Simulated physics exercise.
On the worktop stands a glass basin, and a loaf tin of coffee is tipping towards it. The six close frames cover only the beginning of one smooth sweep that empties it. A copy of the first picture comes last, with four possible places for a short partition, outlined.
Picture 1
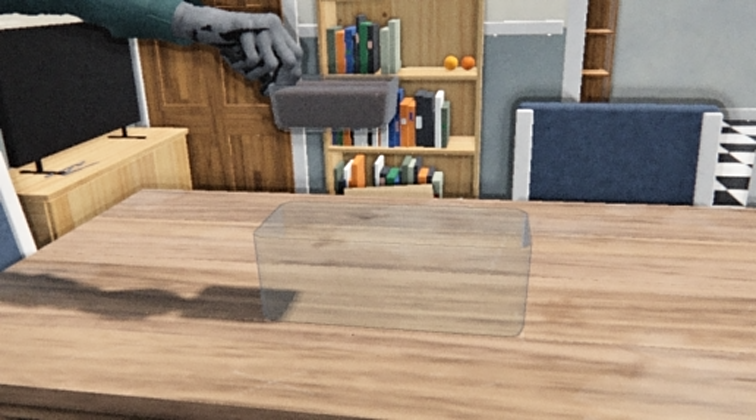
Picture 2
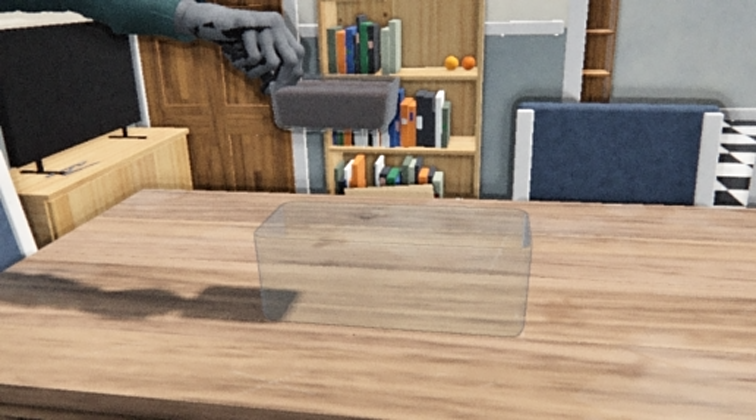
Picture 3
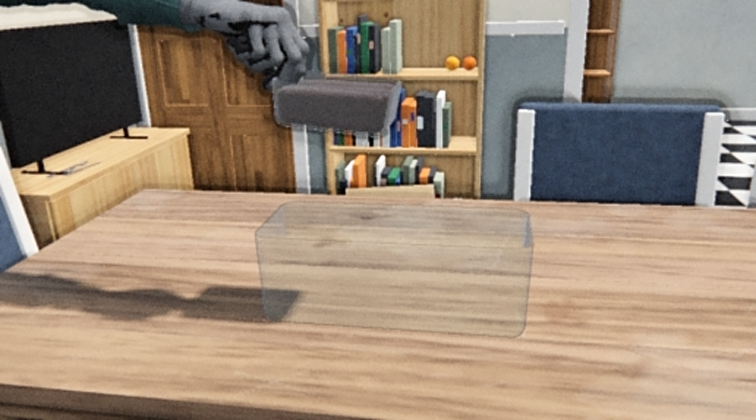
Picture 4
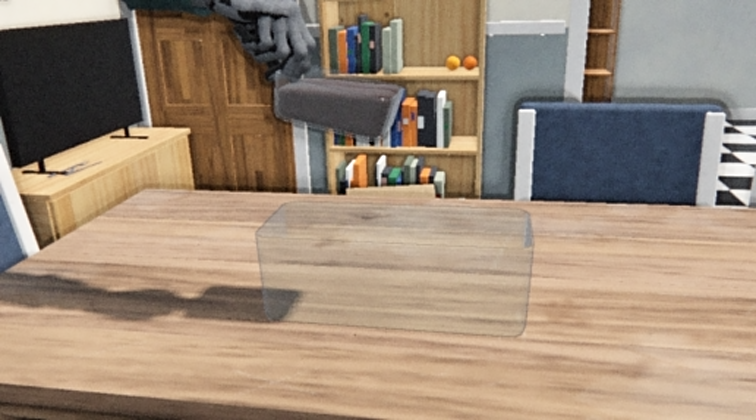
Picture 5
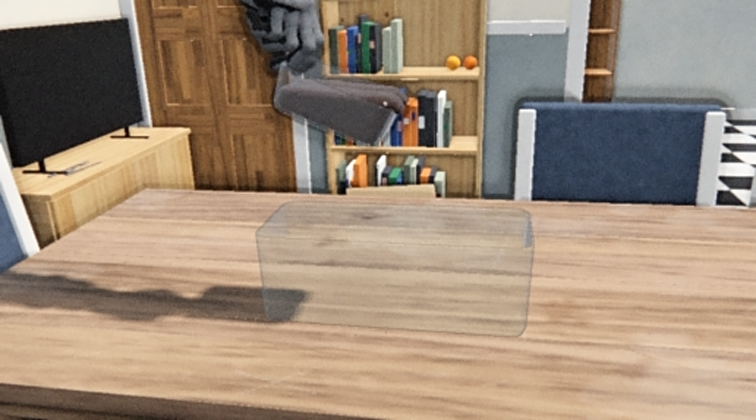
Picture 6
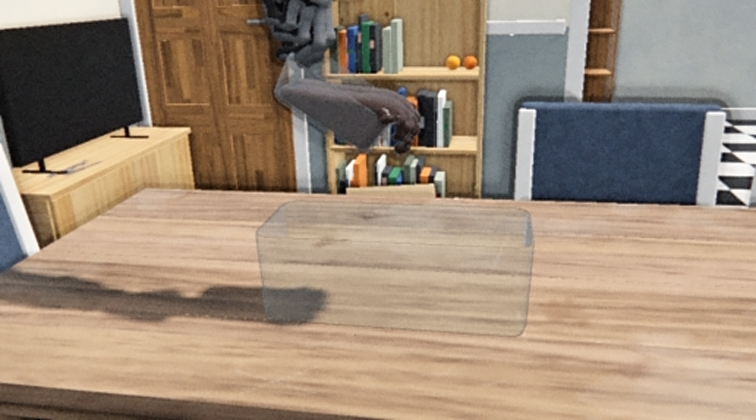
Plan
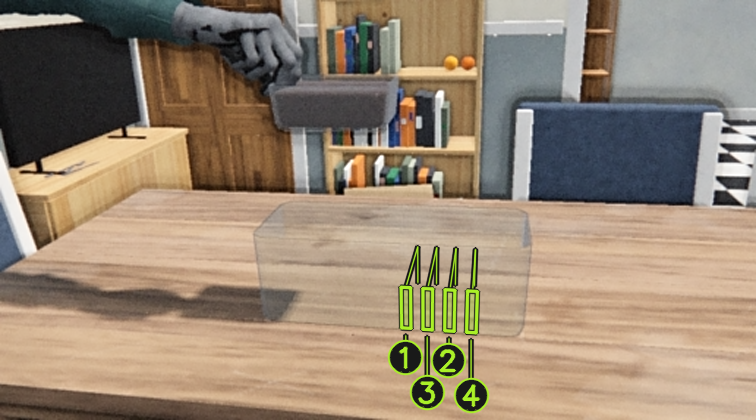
On a wooden table in a room with a bookshelf, a gray gloved hand holds a dark loaf-shaped tin above a clear glass basin, then tilts it to the right until dark liquid begins to emerge over its lip.
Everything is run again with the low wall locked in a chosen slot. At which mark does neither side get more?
Best: 2.
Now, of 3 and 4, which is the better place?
The answer is 3.
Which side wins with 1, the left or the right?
The right one.
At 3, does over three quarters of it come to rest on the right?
No.
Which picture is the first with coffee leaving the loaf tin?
In picture 5.
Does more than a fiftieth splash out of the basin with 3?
Yes.
On the marked copy, 1 at (405, 335); 2 at (448, 338); 3 at (427, 336); 4 at (471, 339).
Choosing 1, about 16 % ends left of the wall and 77 % right of it; 7 % is lost outside.
Choosing 2, about 51 % ends left of the wall and 42 % right of it; 7 % is lost outside.
Choosing 3, about 26 % ends left of the wall and 67 % right of it; 8 % is lost outside.
Choosing 4, about 86 % ends left of the wall and 3 % right of it; 11 % is lost outside.
